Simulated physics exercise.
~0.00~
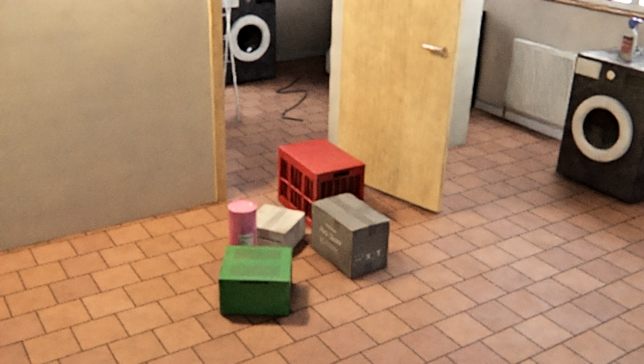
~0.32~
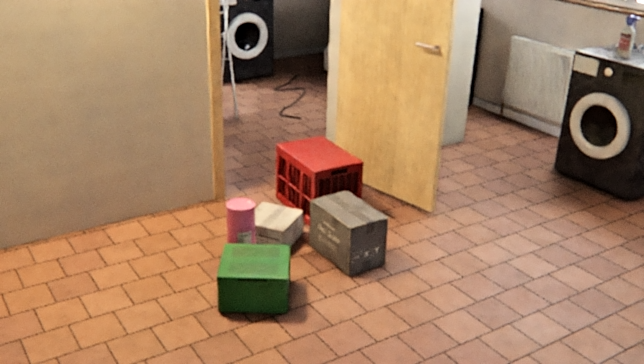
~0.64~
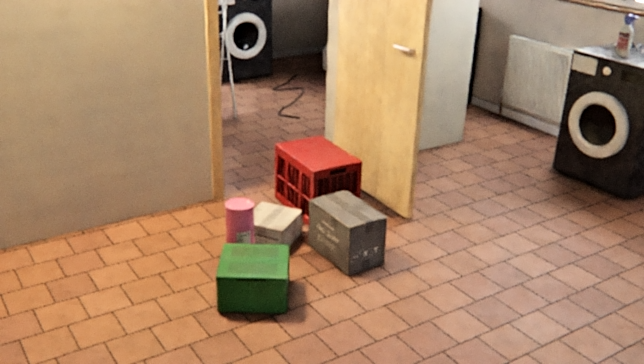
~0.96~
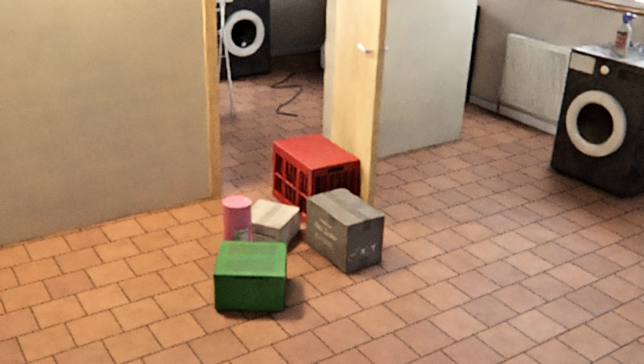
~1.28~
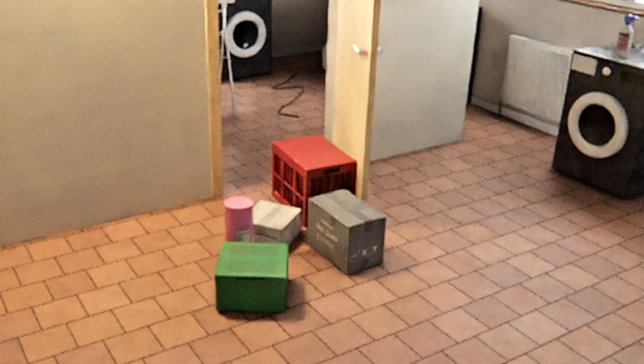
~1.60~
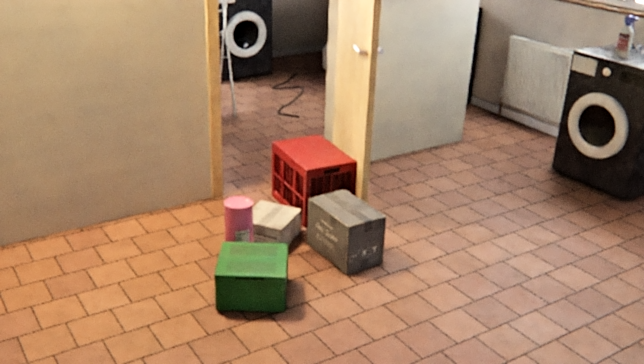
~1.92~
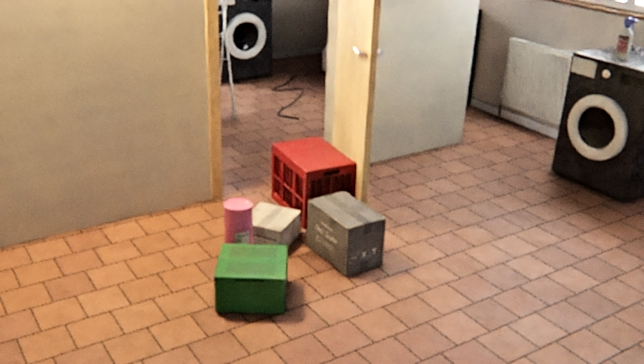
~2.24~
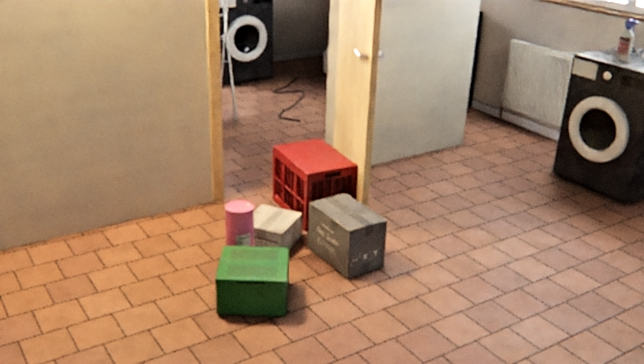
Wooden door swinging left toward its frame, then stopping at a red crate, while the grouped boxes and pink cylinder stay still.
